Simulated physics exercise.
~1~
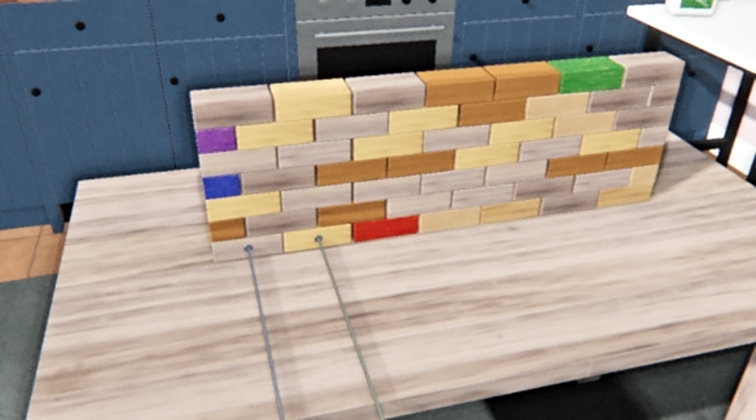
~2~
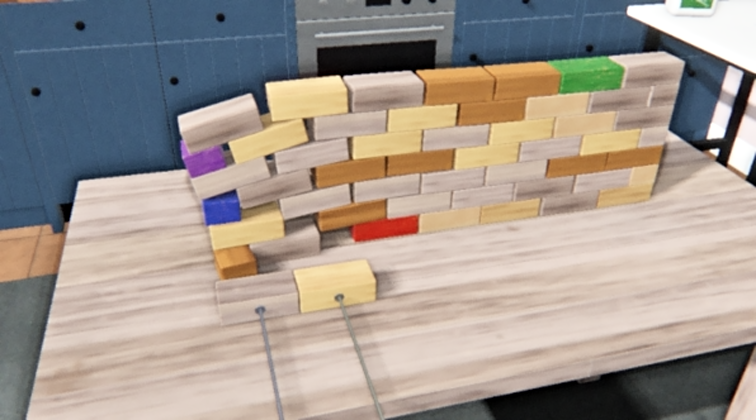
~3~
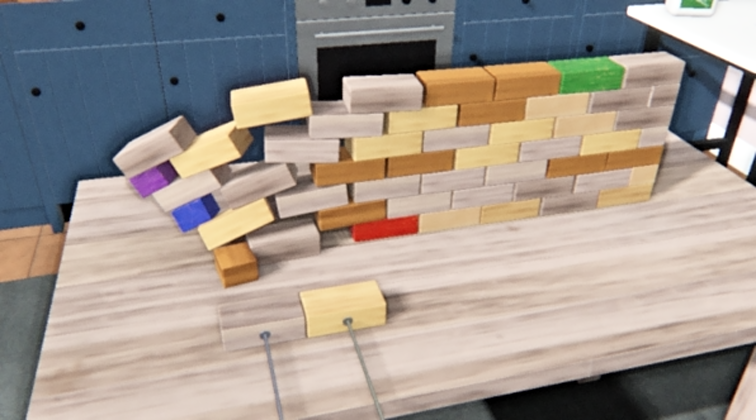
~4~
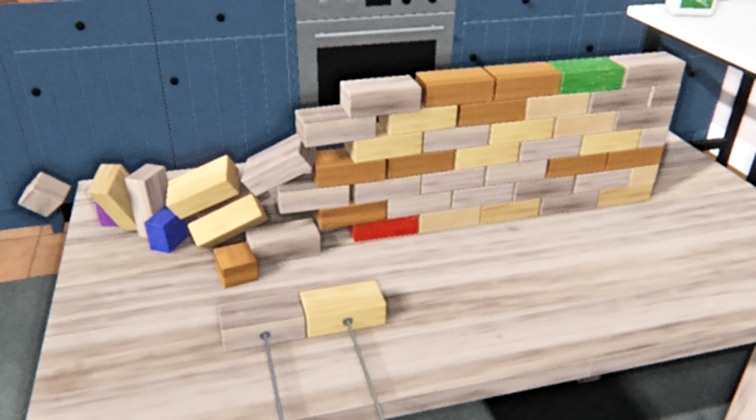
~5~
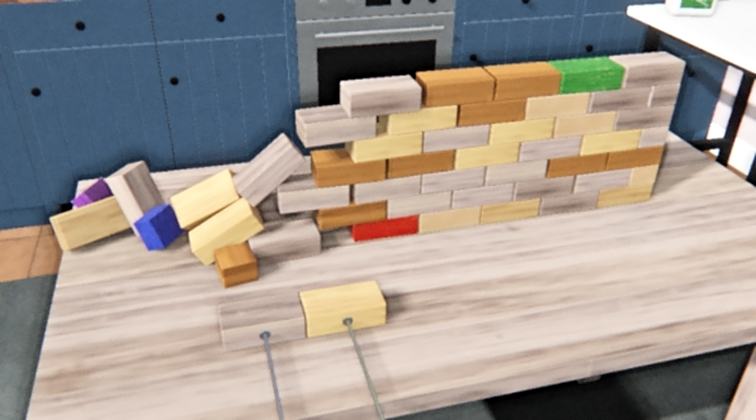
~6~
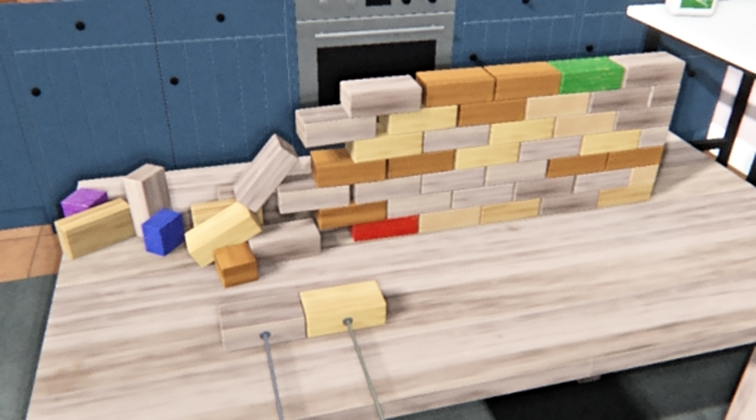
Two neighbouring blocks at the bottom left of a wooden block wall are drawn out toward the viewer by thin rods, and the left end topples leftward, leaving purple and blue blocks in a heap while the red and green blocks stay in place in the standing remainder.
